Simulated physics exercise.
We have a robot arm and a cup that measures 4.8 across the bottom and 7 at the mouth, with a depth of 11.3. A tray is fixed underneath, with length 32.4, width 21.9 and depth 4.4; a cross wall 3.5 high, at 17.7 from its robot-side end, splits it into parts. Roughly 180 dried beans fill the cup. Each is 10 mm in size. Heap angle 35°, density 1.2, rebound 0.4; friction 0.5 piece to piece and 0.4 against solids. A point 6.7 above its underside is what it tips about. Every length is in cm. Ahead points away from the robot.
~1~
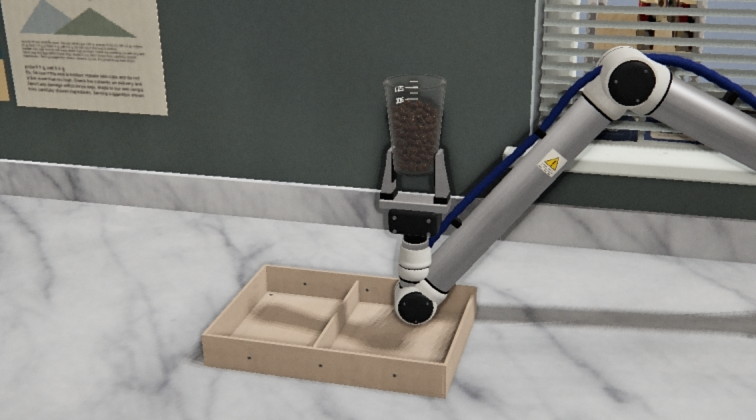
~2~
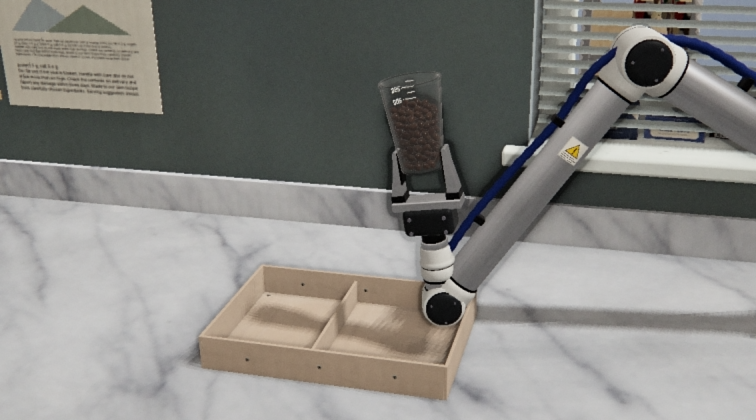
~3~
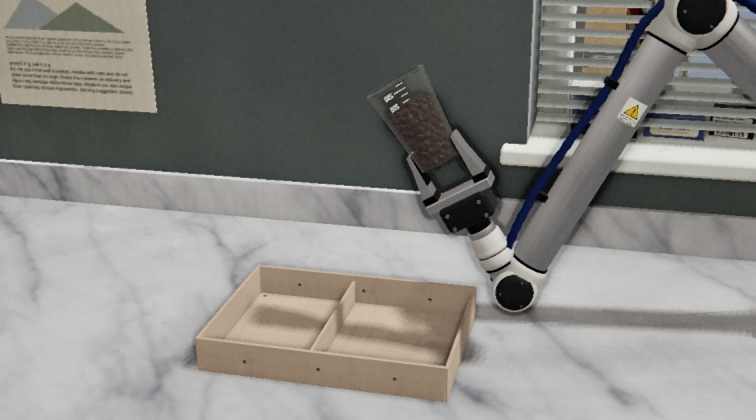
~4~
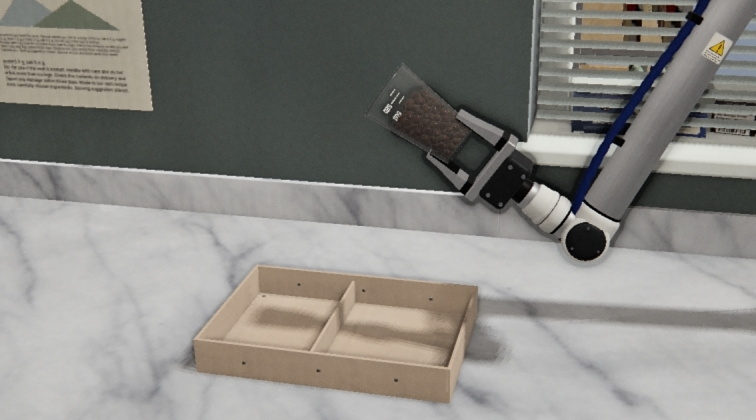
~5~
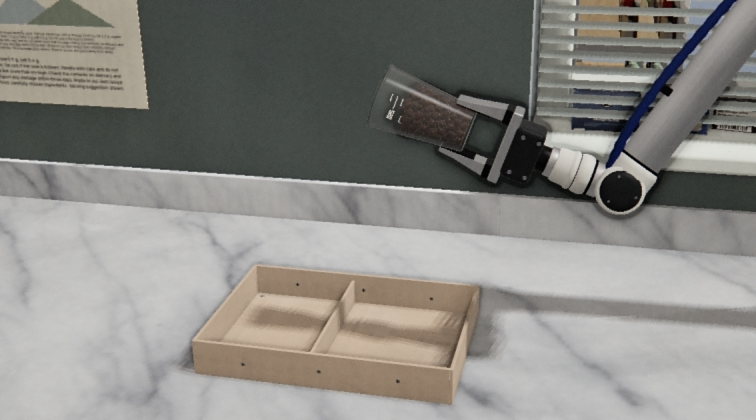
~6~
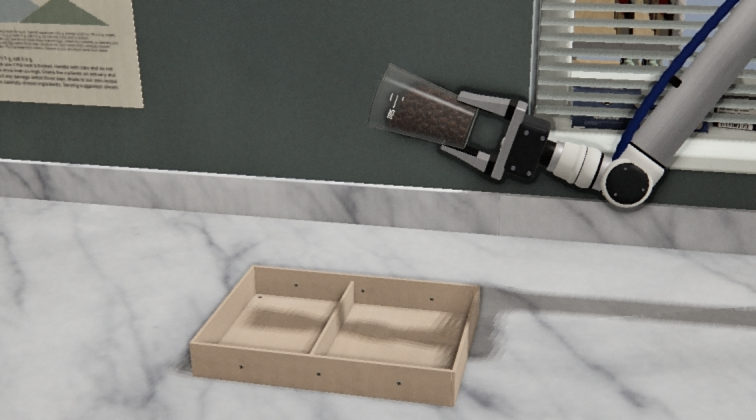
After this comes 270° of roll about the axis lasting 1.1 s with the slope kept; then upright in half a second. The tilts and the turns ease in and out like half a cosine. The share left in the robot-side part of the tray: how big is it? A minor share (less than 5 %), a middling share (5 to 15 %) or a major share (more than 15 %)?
A minor share.
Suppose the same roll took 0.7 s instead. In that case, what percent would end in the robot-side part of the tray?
Then roughly 0 per cent.
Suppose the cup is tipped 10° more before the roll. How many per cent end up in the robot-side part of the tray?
Roughly 10 per cent.
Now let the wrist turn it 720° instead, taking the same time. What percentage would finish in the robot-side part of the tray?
I'd expect some 0 per cent.
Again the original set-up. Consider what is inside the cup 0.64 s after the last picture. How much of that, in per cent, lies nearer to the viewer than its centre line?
Around 55 percent.
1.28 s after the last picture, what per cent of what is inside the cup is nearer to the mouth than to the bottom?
Close to 40 per cent is in the half by the mouth.
Then, 0.64 s later, tipped 73°, highest piece 35 above the table; 185 in the cup.
Then, 1.28 s later, tipped 52°, highest piece 35 above the table; 185 in the cup.
Then, 1.80 s later, upright, highest piece 37 above the table; 185 in the cup.
Then, 2.50 s later, upright, highest piece 37 above the table; 185 in the cup.
At rest, 185 in the cup. That is 0 % in the robot-side part of the tray.
